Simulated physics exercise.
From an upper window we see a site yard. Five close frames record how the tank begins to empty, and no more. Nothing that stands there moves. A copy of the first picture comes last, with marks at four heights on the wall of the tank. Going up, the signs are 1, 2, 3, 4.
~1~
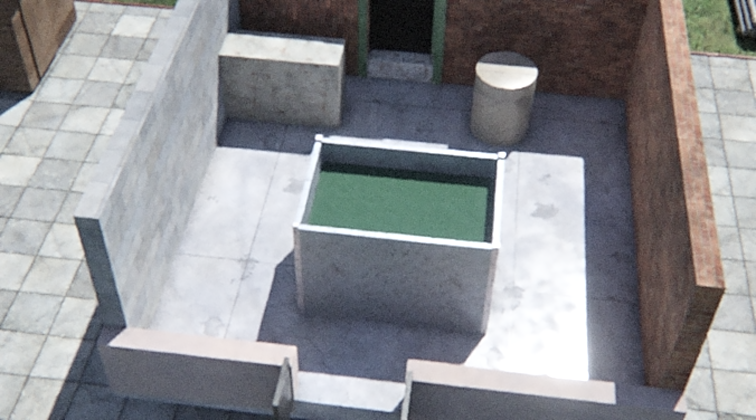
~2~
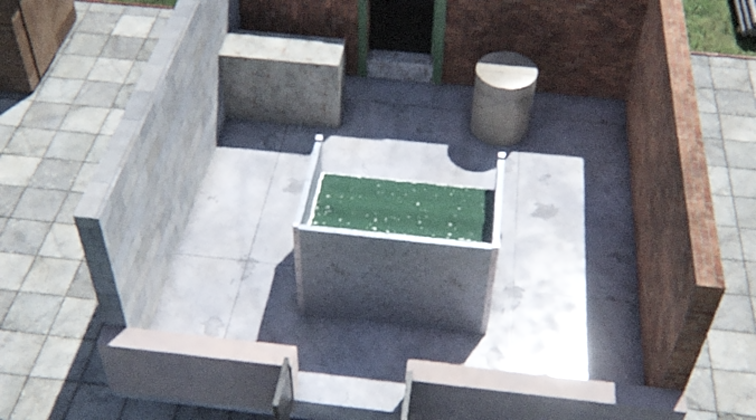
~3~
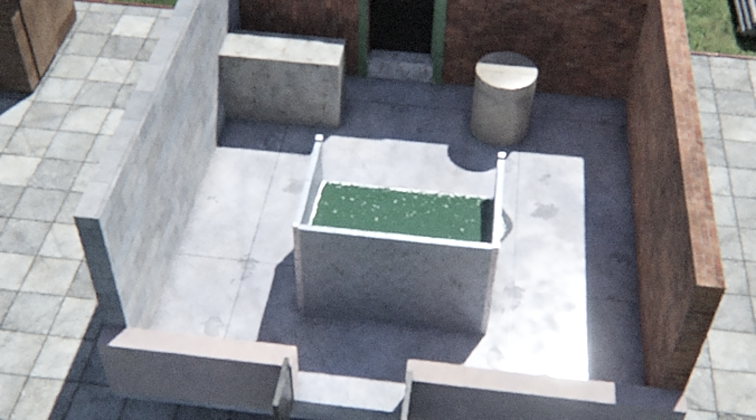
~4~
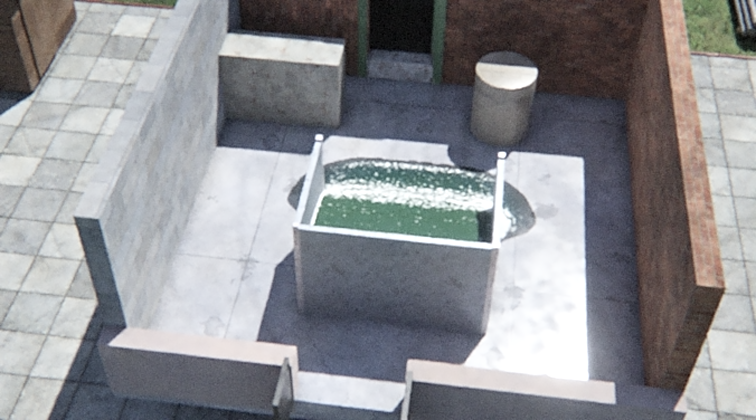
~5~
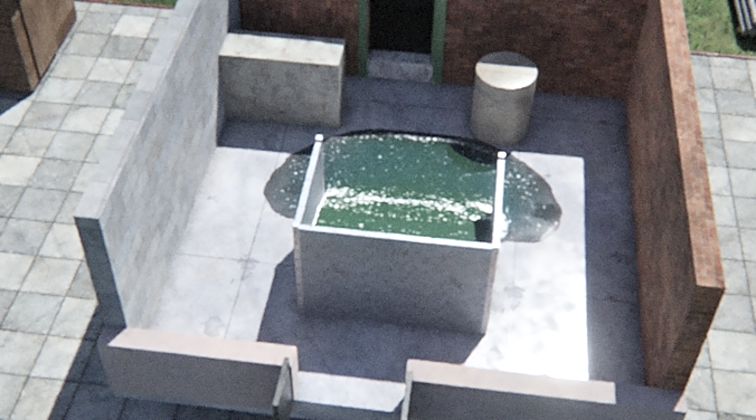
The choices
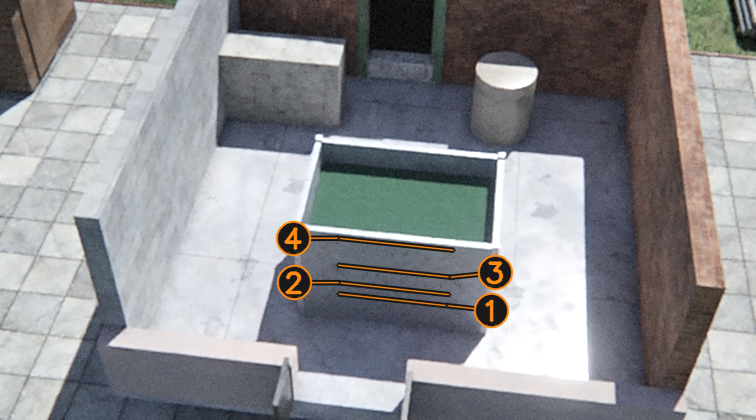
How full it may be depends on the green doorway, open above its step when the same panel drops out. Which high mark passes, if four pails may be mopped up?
Use mark 2.
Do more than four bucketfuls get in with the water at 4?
Yes, that goes wrong.
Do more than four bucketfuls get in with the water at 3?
Yes.
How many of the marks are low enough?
Two.
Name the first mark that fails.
Here it is mark 3.
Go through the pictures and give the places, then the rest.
Water in the tank at rest, its middle at (402, 210); foot of the green doorway at (399, 80); open gate at (352, 350), in the first frame.
Water covers 3 % of the ground, its front hidden from here, in the second frame.
Water covers 6 % of the ground, its front hidden from here, in the third frame.
Water covers 13 % of the ground, its front hidden from here, in the fourth frame.
In the fifth frame, 22 % of the ground under water, visible out to (280, 191).
In orange, 1 at (393, 299); 2 at (393, 288); 3 at (394, 271); 4 at (395, 244); from the bottom up 1, 2, 3, 4.
If 1 is chosen, nothing gets over.
If 2 is chosen, a bucket or two gets in.
If 3 is chosen, about 10 bucketfuls get in.
If 4 is chosen, dozens of bucketfuls pour in.
